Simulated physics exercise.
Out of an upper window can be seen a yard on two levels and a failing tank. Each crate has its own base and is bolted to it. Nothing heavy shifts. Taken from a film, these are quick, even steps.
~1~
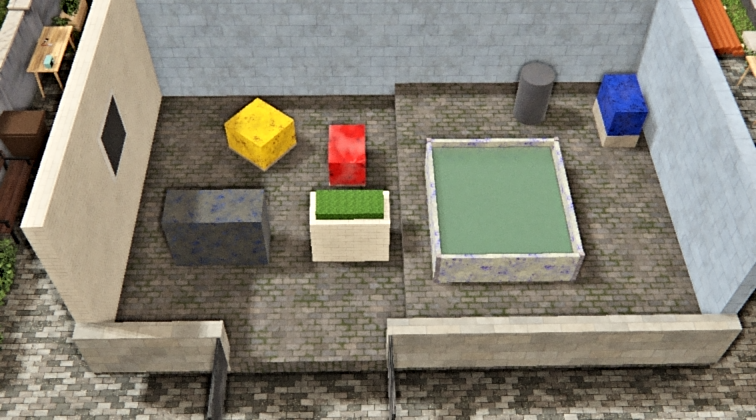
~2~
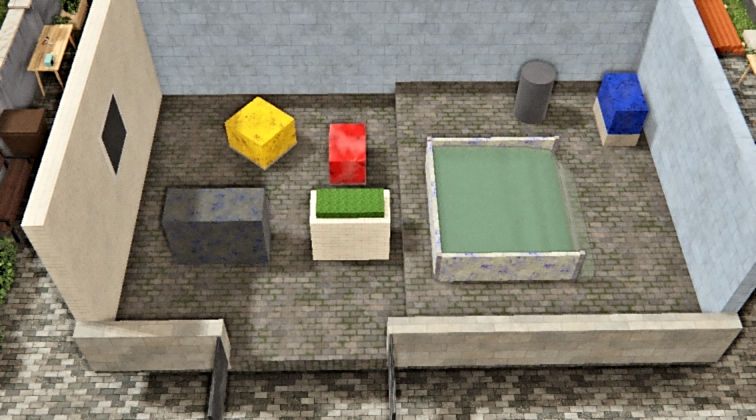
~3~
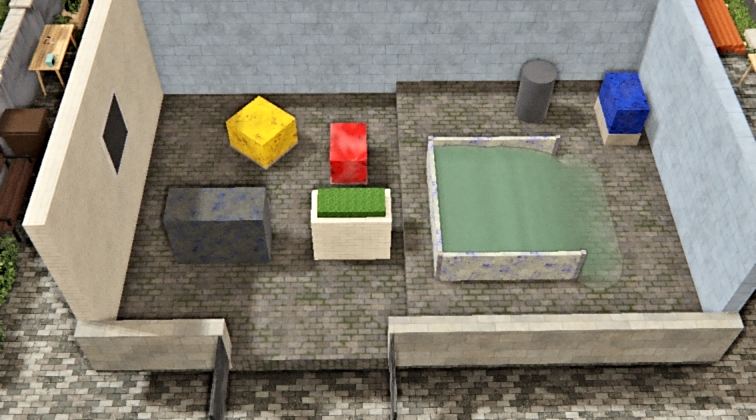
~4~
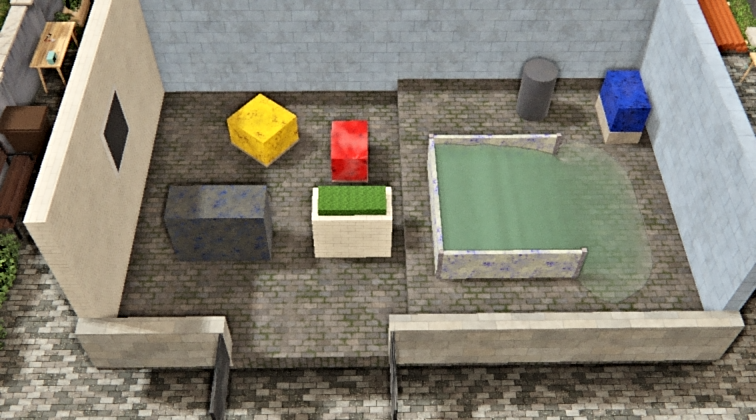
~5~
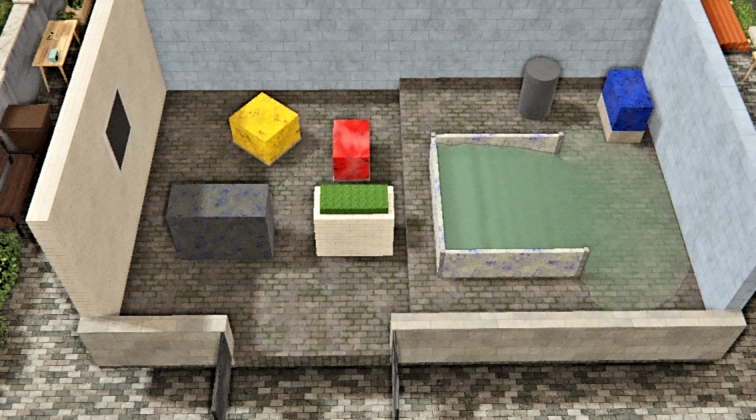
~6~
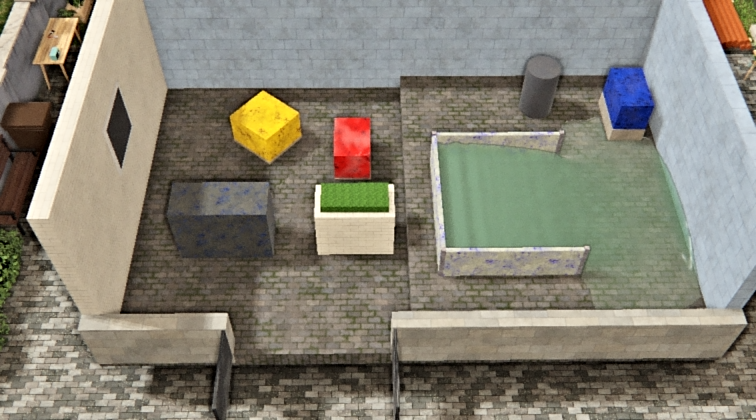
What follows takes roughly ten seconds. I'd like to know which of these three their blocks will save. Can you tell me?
Outcome: The yellow crate is caught by the water; the red crate is caught by the water; the blue crate is caught by the water.
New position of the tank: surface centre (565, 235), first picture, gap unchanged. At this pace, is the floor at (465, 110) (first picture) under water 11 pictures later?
At that spot: Bone-dry.
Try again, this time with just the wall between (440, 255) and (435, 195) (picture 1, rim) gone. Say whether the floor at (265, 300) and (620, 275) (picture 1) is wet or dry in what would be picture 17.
Submerged, waterless.
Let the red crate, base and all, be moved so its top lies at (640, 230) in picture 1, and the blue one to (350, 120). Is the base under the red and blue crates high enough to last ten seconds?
In short: Red ends up wet, blue escapes it.
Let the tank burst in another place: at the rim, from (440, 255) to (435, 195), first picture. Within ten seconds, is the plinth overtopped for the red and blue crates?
One by one: The red one is soaked; the blue one keeps dry.
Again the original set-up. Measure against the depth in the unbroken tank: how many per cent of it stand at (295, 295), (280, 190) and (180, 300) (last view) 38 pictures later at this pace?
First spot roughly 6 %, second 2 %, third 6 %.
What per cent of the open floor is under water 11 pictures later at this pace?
Close to 20 %.
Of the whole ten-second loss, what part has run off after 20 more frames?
Result, approximate: 0 per cent.
A moment on, water covers 15 % of the floor; the yellow crate not reached, the red crate not reached, the blue crate water round its plinth.
Next, water covers 20 % of the floor; the yellow crate not reached, the red crate not reached, the blue crate water round its plinth.
Then, water covers 45 % of the floor; the yellow crate not reached, the red crate not reached, the blue crate water round its plinth.
Later, water covers 75 % of the floor; the yellow crate water round its plinth, the red crate water round its plinth, the blue crate water round its plinth.
In the end, water covers 95 % of the floor; the yellow crate was topped, the red crate was topped, the blue crate was topped.
